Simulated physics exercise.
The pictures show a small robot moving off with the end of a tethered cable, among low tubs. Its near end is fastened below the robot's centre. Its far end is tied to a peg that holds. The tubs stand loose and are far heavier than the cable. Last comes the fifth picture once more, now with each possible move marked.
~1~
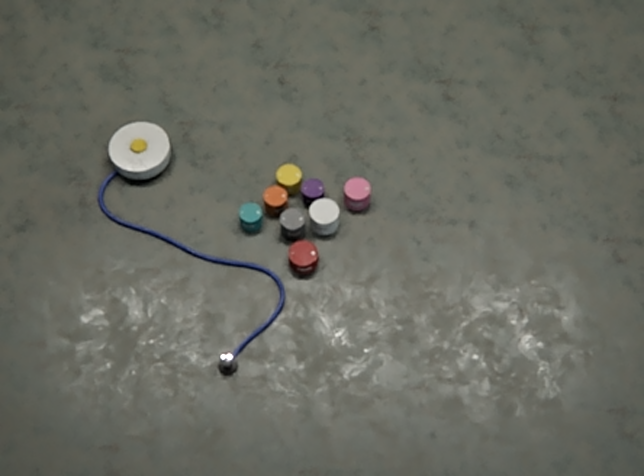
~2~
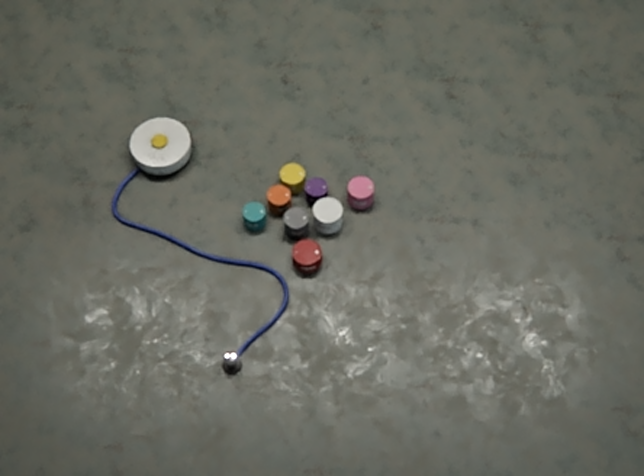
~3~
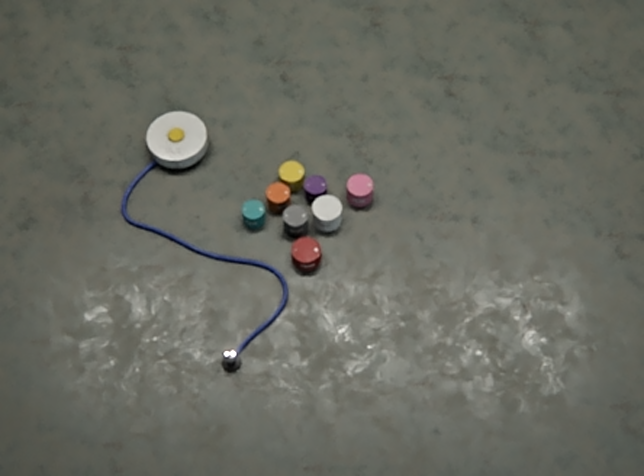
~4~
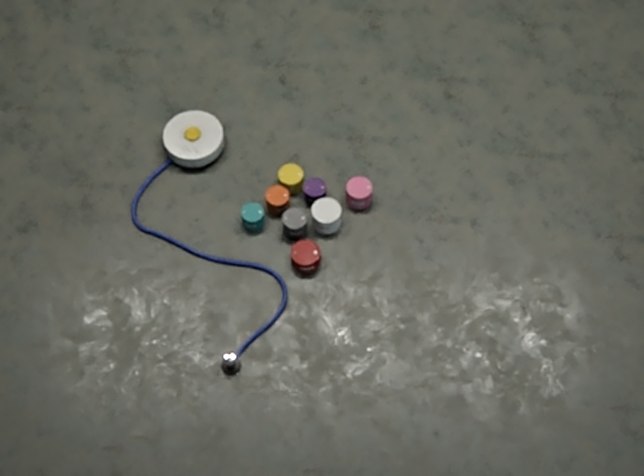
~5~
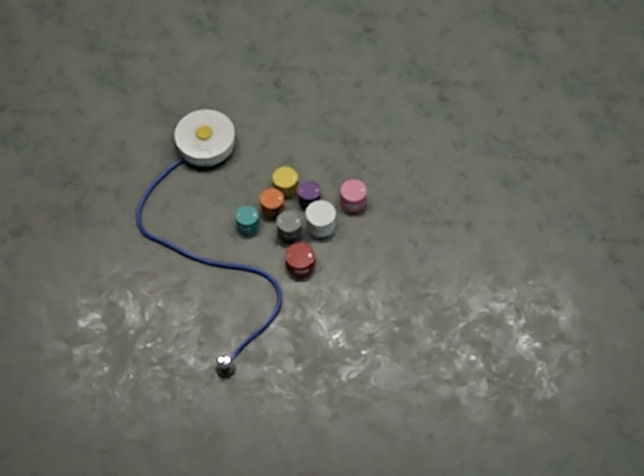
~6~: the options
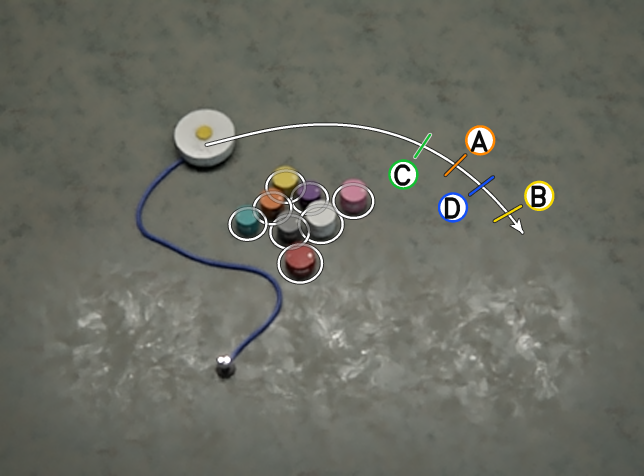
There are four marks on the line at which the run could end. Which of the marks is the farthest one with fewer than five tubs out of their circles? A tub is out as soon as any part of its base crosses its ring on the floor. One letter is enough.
The limit holds up to A.
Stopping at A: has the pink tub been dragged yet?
By then, no.
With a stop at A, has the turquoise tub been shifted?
By then, yes.
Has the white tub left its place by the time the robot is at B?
Yes.
On the marked copy, A at (455, 165); B at (508, 214); C at (423, 146); D at (481, 186); the route from (207, 145) via (387, 132) to (523, 233).
Following A. Soon after the start, robot (296, 120).
Later, robot (387, 126).
In the end, robot (457, 159); purple tub (322, 198); yellow tub (298, 195); orange tub (279, 208); turquoise tub (266, 226); four over the rings.
As for the rest, B has eight over the rings; C is within the limit but short; D has six over the rings.
